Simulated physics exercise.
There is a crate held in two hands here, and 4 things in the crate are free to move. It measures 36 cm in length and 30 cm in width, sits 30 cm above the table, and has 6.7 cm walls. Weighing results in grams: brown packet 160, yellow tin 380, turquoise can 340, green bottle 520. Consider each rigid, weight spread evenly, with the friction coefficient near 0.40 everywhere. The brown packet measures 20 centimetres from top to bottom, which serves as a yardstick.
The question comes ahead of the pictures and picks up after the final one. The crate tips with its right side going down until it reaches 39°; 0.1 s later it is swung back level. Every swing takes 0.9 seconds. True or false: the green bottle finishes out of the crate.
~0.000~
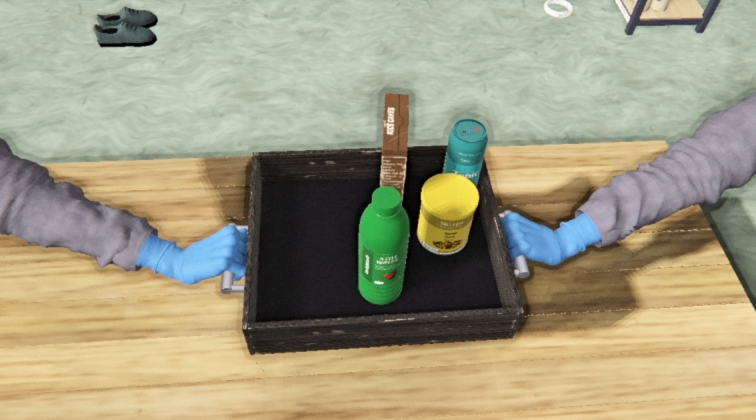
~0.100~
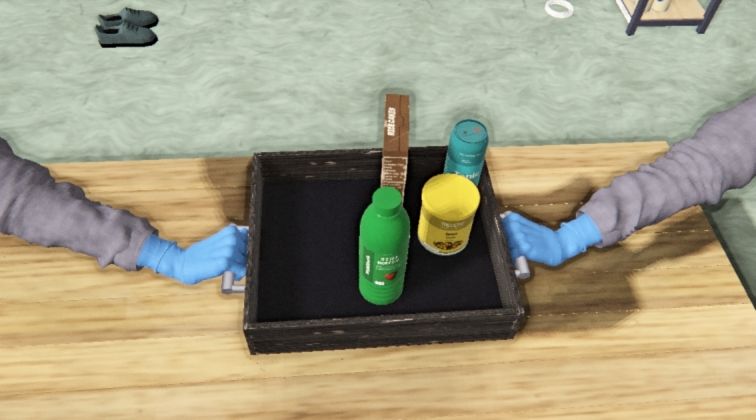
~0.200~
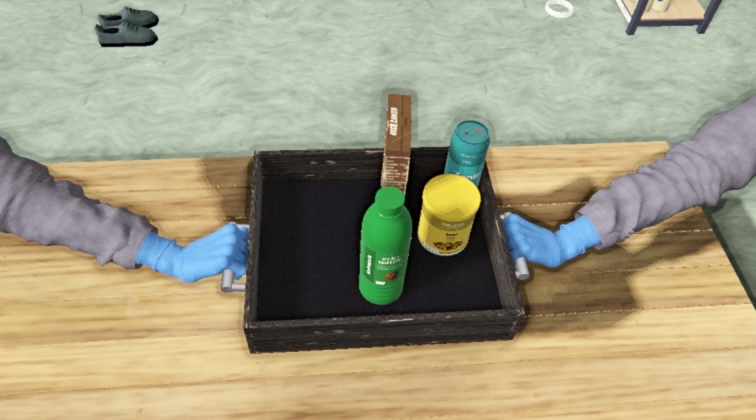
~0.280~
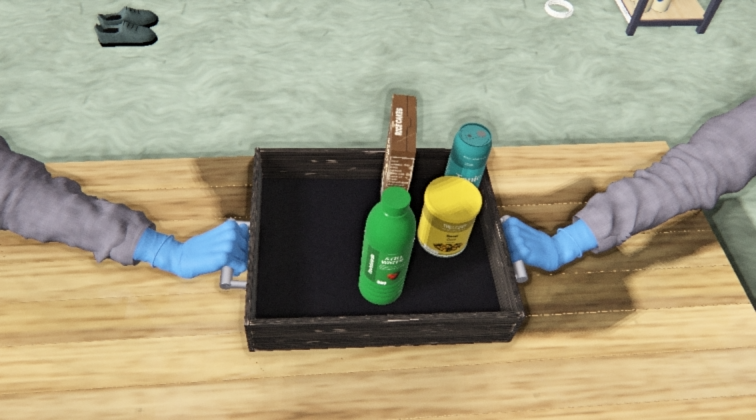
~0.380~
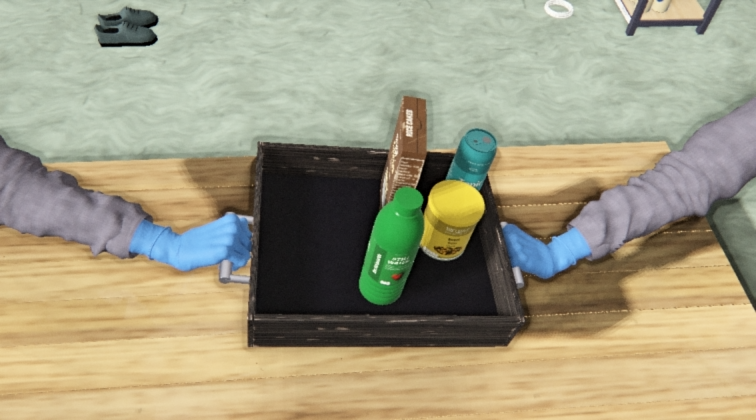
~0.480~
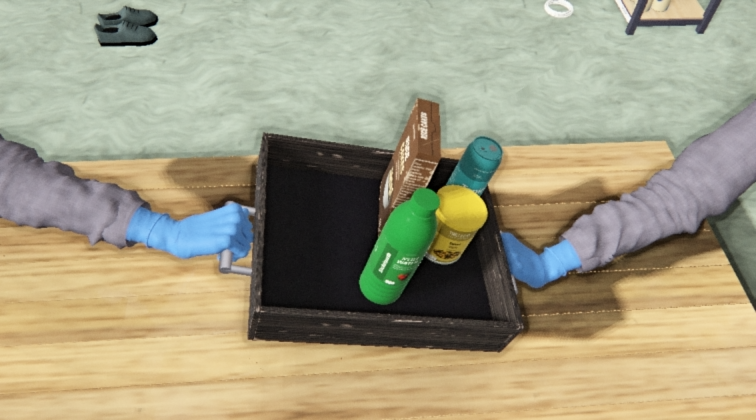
False.
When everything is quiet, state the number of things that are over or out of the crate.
That makes 2.
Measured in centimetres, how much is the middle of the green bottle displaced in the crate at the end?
The shift is close to 16 cm.
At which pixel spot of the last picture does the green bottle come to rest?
It finishes at roughly (493, 247).
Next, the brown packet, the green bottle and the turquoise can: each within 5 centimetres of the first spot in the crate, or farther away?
In short, the brown packet leaves its position, the green bottle leaves its position, the turquoise can stays close to home.
After 0.68 s, tip 29°, right side down; green bottle tipped 4° from how it sat near (425, 251); brown packet tipped 15° from how it sat; turquoise can tipped 5° from how it sat.
After 0.88 s, tip 38°, right side down; green bottle tipped 59° from how it sat near (473, 283); brown packet tipped 23° from how it sat; turquoise can tipped 7° from how it sat.
After 1.68 s, tip 10°, right side down; green bottle tipped 51° from how it sat near (498, 257); brown packet tipped 23° from how it sat; turquoise can tipped 7° from how it sat.
After 2.68 s, crate level; green bottle tipped 51° from how it sat near (493, 246); brown packet tipped 38° from how it sat; yellow tin slid 3 cm.
At rest (3.2 s), tipped over in the crate, brown packet and green bottle; the other 2 in place, give or take 5 cm. In the last view, green bottle near (493, 247).
